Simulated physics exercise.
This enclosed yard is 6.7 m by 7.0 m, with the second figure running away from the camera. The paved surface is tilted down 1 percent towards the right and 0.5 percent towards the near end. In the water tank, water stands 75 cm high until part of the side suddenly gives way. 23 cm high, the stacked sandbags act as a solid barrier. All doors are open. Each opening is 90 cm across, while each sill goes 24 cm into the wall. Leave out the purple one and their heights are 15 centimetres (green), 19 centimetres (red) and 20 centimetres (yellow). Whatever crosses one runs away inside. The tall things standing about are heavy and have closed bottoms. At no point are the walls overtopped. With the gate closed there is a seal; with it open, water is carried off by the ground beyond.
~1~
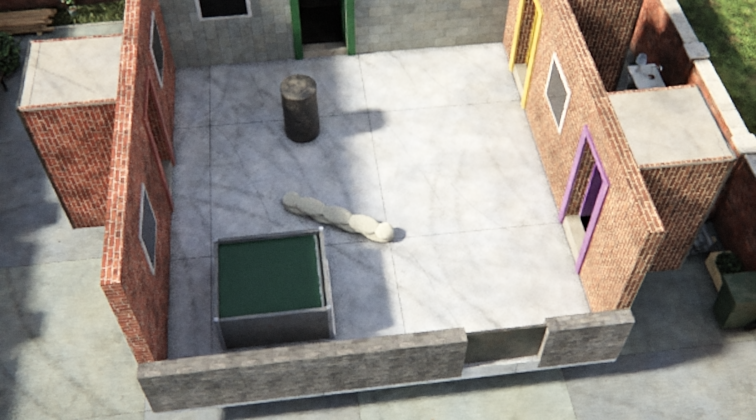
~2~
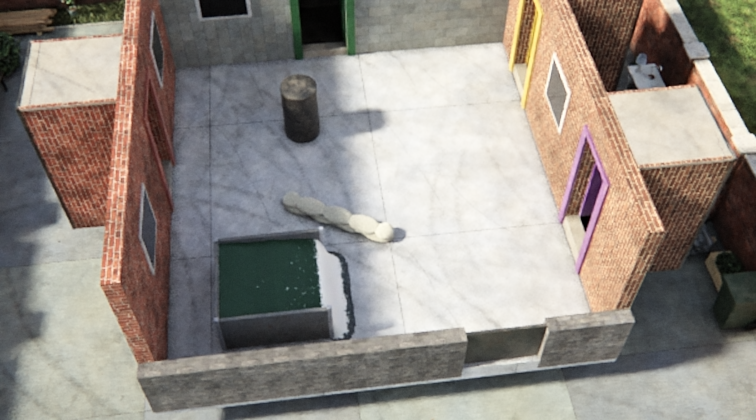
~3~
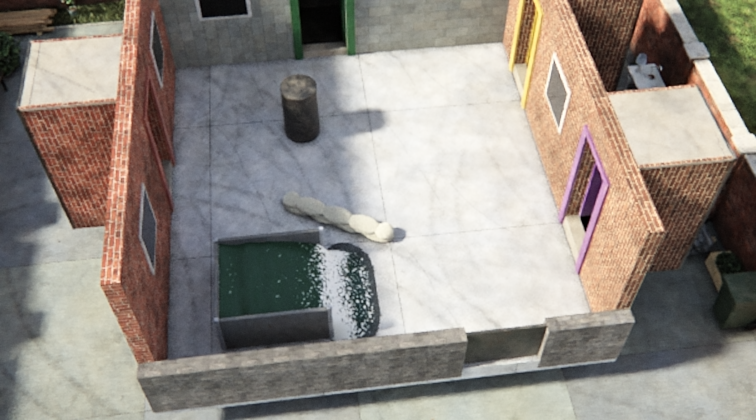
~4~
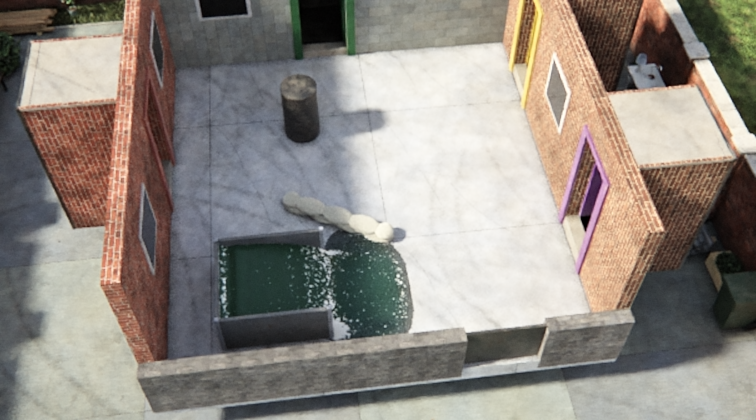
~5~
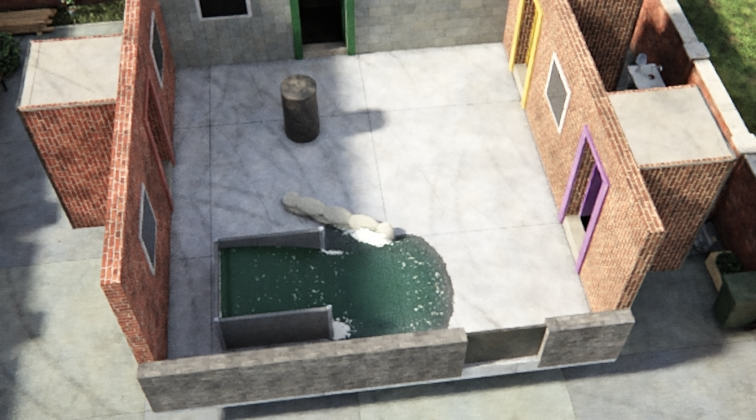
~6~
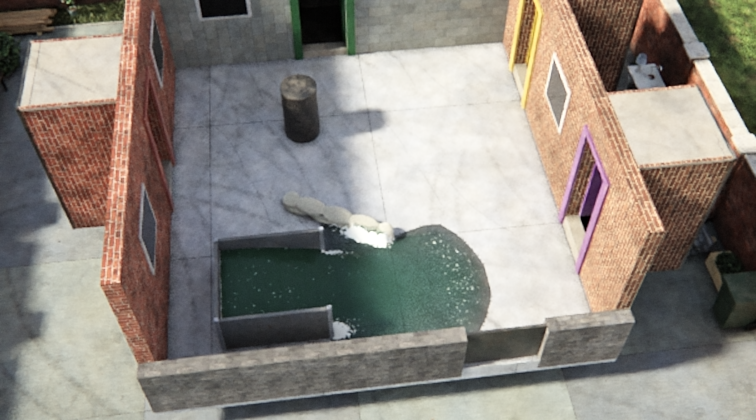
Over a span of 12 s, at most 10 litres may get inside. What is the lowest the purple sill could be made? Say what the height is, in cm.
Around 27 cm high.
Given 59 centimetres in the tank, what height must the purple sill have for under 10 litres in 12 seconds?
The step needs to be some 21 cm.
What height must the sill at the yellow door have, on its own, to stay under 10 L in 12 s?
Door yellow, min height approx. 8.0 cm.
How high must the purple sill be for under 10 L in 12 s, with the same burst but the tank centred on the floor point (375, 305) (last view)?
In that case about 30 cm.
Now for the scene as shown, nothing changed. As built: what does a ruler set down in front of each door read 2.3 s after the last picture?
Lab note, depth in cm: Green 0; purple 25; red 0; yellow 3.
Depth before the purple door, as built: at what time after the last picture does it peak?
Approximately 1.0 s.
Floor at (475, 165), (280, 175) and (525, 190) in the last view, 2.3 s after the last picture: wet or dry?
One by one: Drenched, clear, drenched.
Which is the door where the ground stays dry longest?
Final door: Red.
Then, 0.7 s after the last picture water covers 25 % of the floor, deepest (31 cm) near (600, 339); 27 cm at the purple door, 0 litres in over its 22 cm sill.
Then, 2.3 s after the last picture water covers 35 % of the floor, deepest (31 cm) near (600, 339); 25 cm at the purple door, 32 litres in over its 22 cm sill.
Then, 11.3 s after the last picture water covers 95 % of the floor, deepest (8 cm) near (526, 175); 5 cm at the purple door, 36 litres in over its 22 cm sill.
At the purple door as built, the water peaked near 32 cm, 1.1 s after the last picture.
Run again over the same 12 s with other heights there, 26 litres in over 23.5 cm, 1 litre over 32 cm. The limit of 10 litres is kept from about 27 cm up.
